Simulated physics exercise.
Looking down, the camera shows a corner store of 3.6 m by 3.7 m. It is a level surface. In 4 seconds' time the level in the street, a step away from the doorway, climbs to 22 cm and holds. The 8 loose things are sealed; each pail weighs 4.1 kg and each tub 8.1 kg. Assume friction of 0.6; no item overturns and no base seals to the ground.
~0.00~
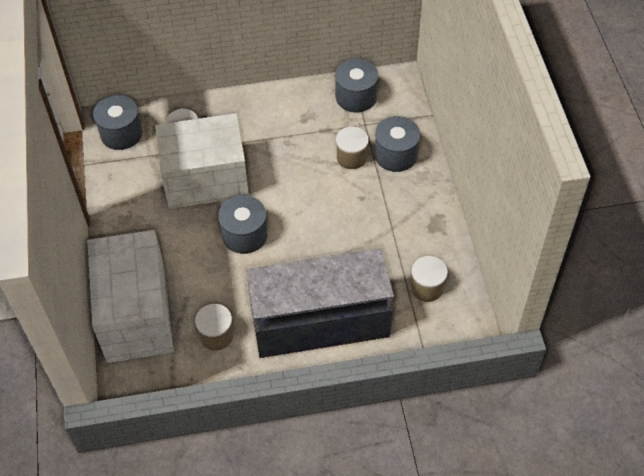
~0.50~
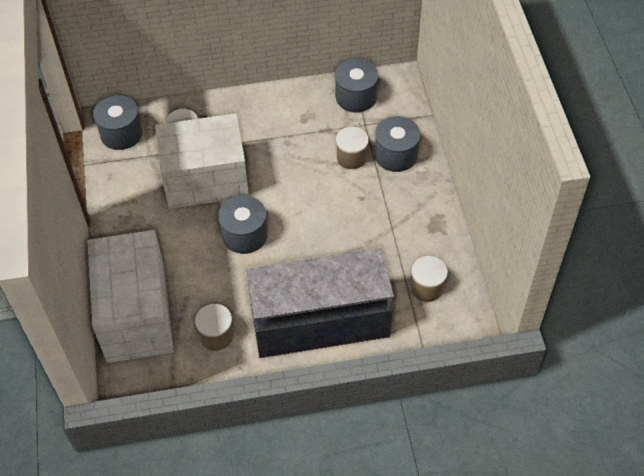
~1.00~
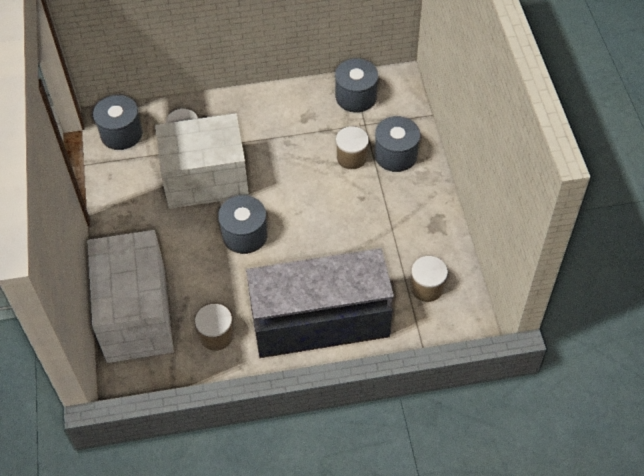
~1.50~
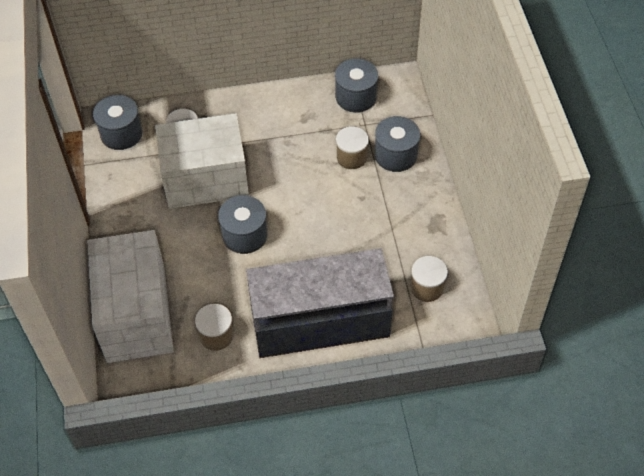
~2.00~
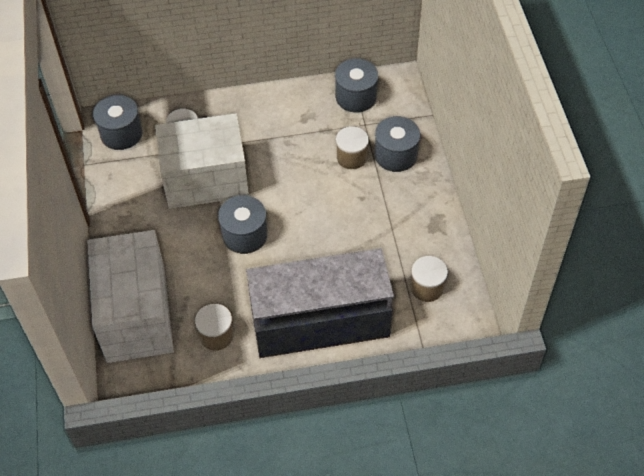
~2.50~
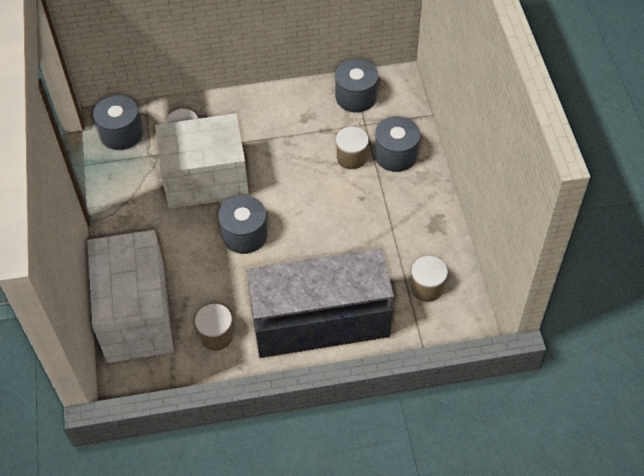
Corner store seen from above, with water covering the street outside, then a shallow patch spreading in at the left doorway.
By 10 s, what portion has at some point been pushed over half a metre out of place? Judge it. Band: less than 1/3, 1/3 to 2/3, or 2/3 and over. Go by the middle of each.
Band: 2/3 and over.
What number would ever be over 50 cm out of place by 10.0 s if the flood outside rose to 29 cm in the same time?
You'd get 7 in that case.
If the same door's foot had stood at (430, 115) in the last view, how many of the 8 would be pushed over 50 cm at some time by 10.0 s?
Then the count would be 7.
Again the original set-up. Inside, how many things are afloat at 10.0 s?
8.
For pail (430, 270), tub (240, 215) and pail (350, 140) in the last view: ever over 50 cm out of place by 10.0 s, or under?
In turn: Above the mark, below the mark, above the mark.
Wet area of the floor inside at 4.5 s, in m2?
I'd put it close to 4.5 m2.
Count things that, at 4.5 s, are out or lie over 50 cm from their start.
At that moment it comes to 2.
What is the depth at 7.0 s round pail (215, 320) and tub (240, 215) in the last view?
4 and 3 cm.
After 3.5 s 0 of 8 are over 50 cm from their spots; 0 afloat.
After 4.5 s 2 of 8 are over 50 cm from their spots; 1 afloat.
After 7.0 s 4 of 8 are over 50 cm from their spots; 3 afloat.
After 10.0 s 6 of 8 are over 50 cm from their spots, and 6 have been at some point; 8 afloat.
